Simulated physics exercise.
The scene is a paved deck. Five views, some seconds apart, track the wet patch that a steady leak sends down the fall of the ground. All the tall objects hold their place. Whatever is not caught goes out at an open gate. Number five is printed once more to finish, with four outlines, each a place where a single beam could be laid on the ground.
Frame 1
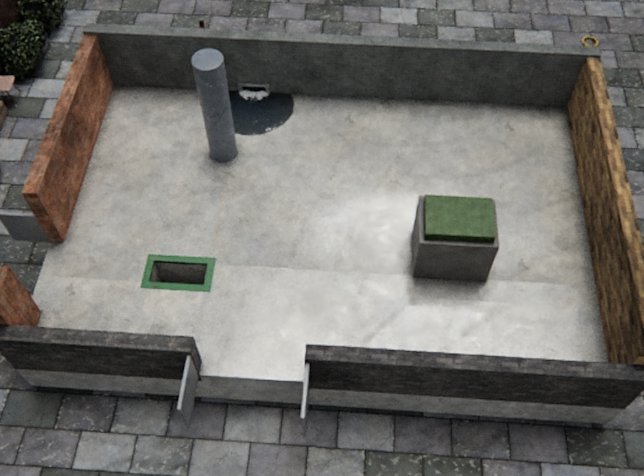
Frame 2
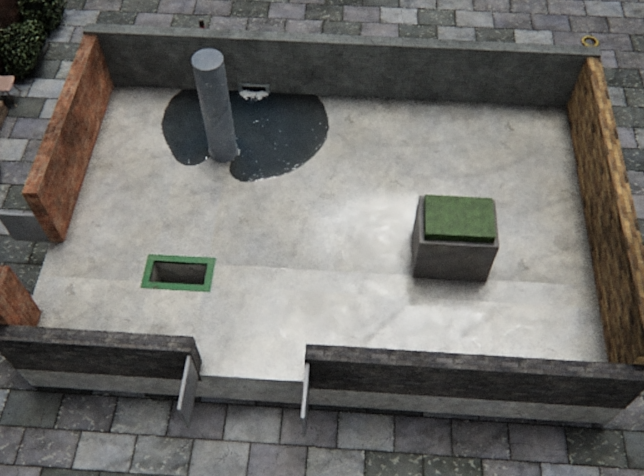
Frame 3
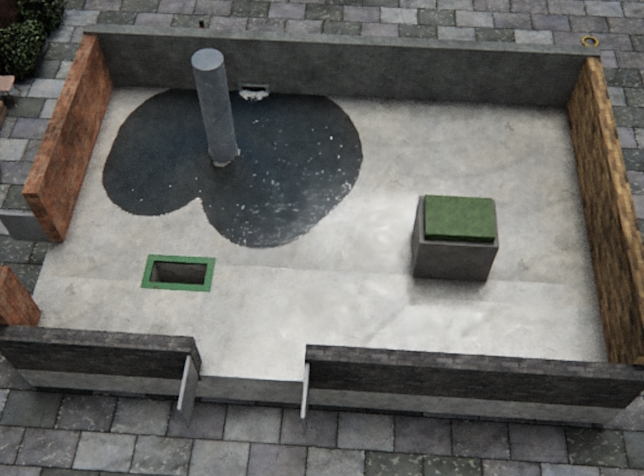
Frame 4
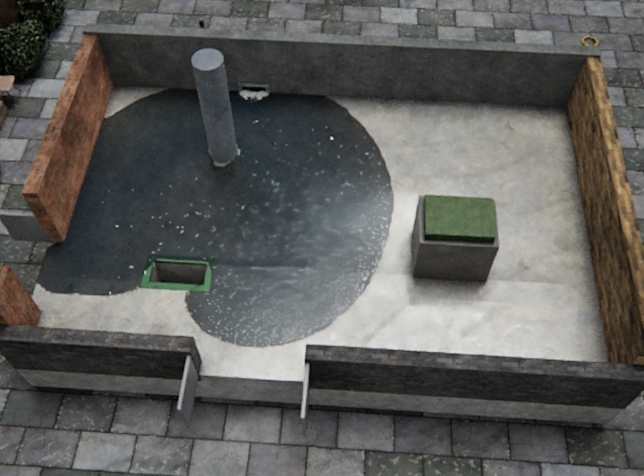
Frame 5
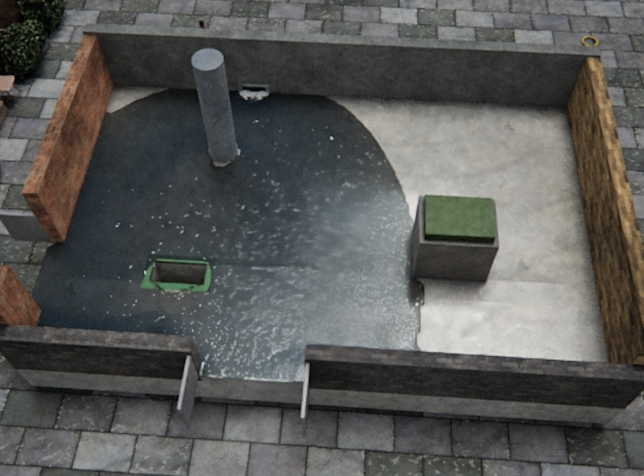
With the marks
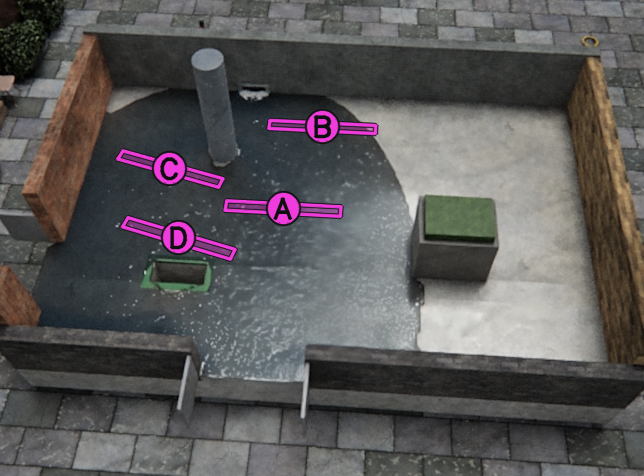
The clip shows dark water spreading from an outfall at the back wall of a walled paved deck, passing around a grey column, then surrounding the green-edged drain at left and reaching the front opening and the green-topped block.
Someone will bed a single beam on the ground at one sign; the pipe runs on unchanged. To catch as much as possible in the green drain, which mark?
Use position B.
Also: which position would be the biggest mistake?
D.
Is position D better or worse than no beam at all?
Position D is worse.
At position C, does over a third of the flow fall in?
No, it does not.
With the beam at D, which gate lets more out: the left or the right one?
More leaves on the right.
In magenta, A from (225, 205) to (340, 211); B from (269, 124) to (375, 129); C from (120, 154) to (220, 182); D from (125, 222) to (232, 254).
If A is chosen, about 17 % of the stream goes into the green drain, about 81 % out by the gates.
If B is chosen, about 23 % of the stream goes into the green drain, about 75 % out by the gates.
If C is chosen, about 16 % of the stream goes into the green drain, about 80 % out by the gates.
If D is chosen, about 8 % of the stream goes into the green drain, about 89 % out by the gates.
